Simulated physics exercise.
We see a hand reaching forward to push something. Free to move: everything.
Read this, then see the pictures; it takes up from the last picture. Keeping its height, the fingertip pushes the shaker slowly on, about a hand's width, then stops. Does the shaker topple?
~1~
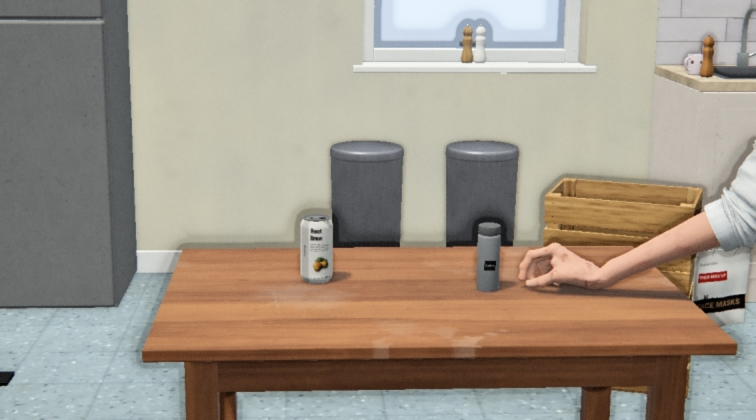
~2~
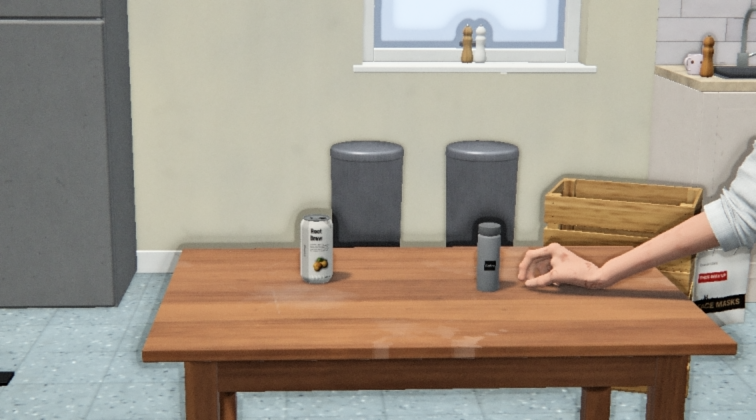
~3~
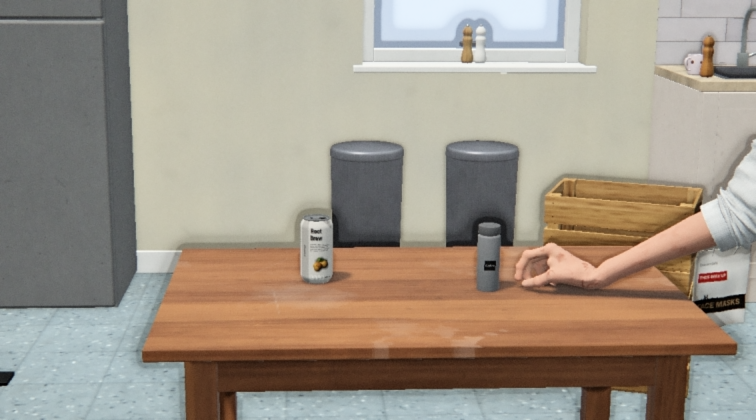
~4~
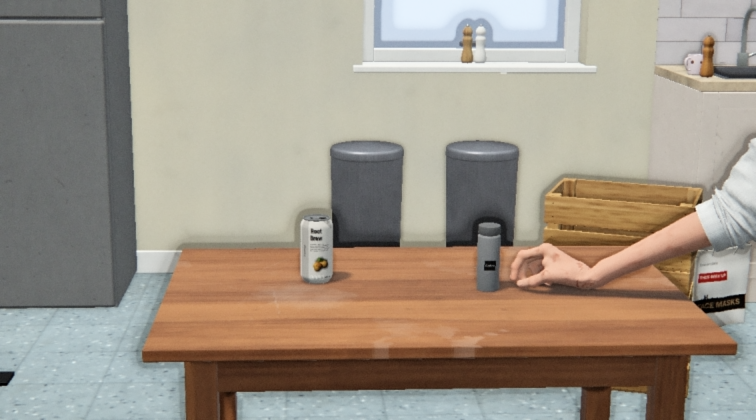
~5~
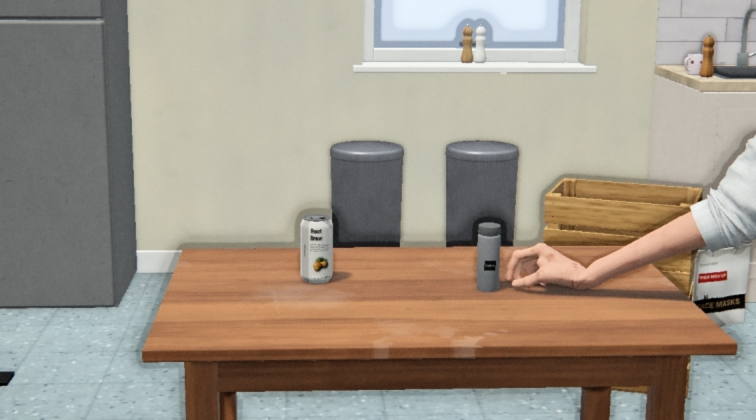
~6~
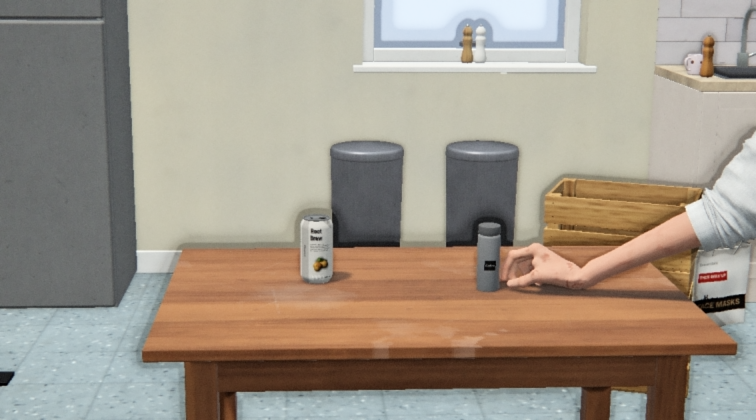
No - still erect.
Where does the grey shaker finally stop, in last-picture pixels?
Pretty much around (426, 258), I'd say.
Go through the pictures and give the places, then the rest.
In the first picture, grey shaker (489, 257).
In the second picture, grey shaker (489, 257).
In the third picture, grey shaker (489, 257).
In the fourth picture, grey shaker (489, 257).
In the fifth picture, grey shaker (489, 257).
In the sixth picture, grey shaker (489, 257).
Then, 0.40 s on from there, grey shaker shifted about its own width near (469, 257).
Then, 0.80 s on from there, grey shaker shifted well along near (444, 258).
In the end, moved from the start, grey shaker. At the end, from the last picture's camera, grey shaker near (426, 258).
